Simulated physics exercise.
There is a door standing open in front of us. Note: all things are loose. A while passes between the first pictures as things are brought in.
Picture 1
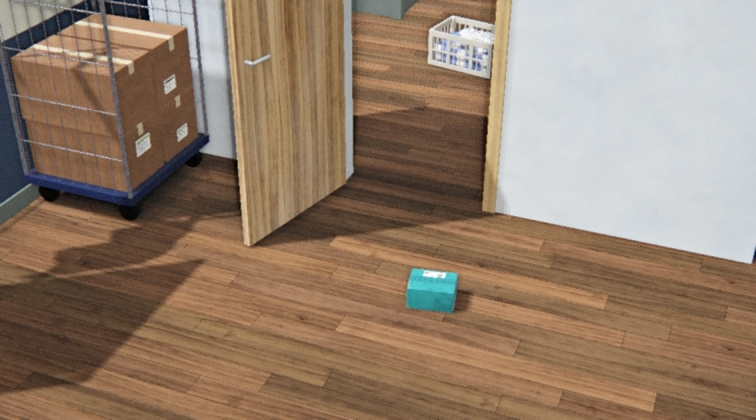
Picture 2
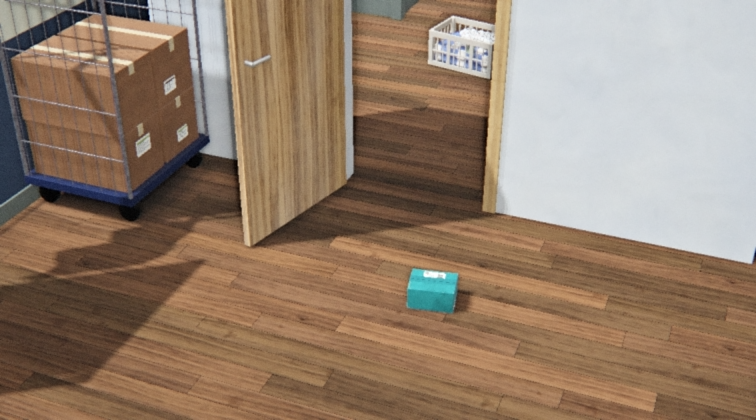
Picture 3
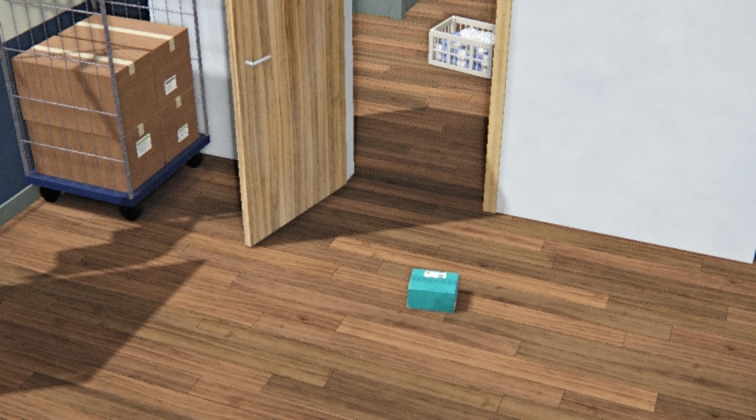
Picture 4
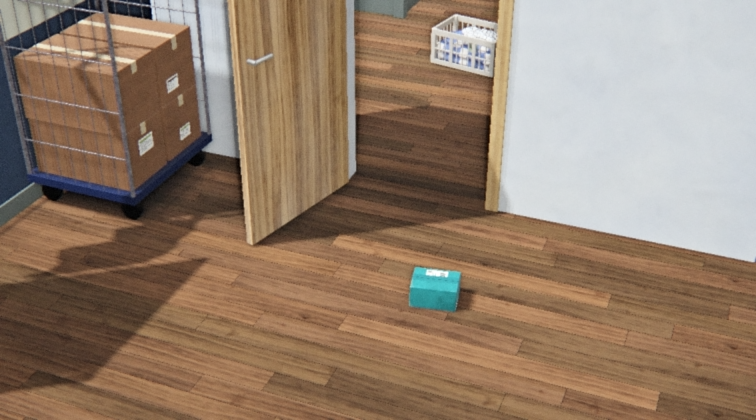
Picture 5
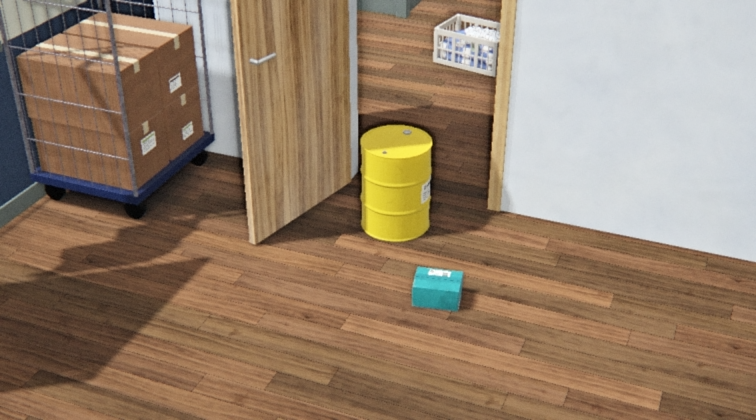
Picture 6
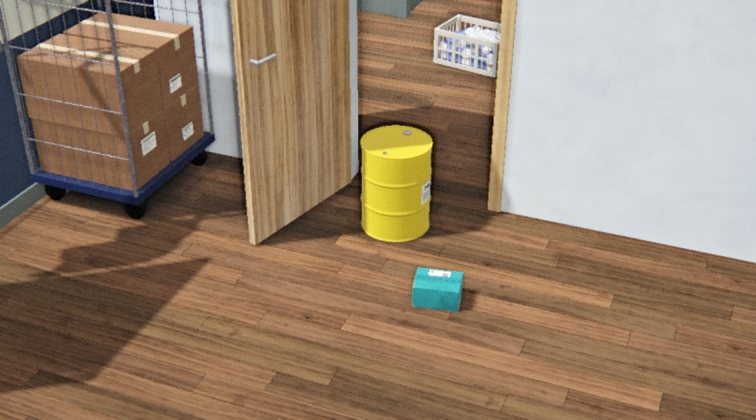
In the video, a wooden door stands wide open beside a caged cart of cardboard boxes, with a turquoise parcel on the floor. A yellow drum then appears in the doorway, and everything else stays practically still.
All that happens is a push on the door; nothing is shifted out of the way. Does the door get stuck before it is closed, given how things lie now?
Yes - the door is stopped partway.
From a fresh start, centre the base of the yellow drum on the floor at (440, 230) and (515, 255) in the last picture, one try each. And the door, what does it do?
First, it gets caught partway; second, it swings home.
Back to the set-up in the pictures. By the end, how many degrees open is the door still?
Some 25°.
Then, 0.80 s later than the last frame, open by 72°.
Then, 1.40 s later than the last frame, open by 46°; yellow drum moved a little near (420, 181).
Then, 2.80 s later than the last frame, open by 29°; yellow drum moved about its own width near (446, 173).
When it is over, open by 24°; moved from the start, yellow drum; turquoise parcel as before. End places, in pixels of the last picture, yellow drum near (453, 169).
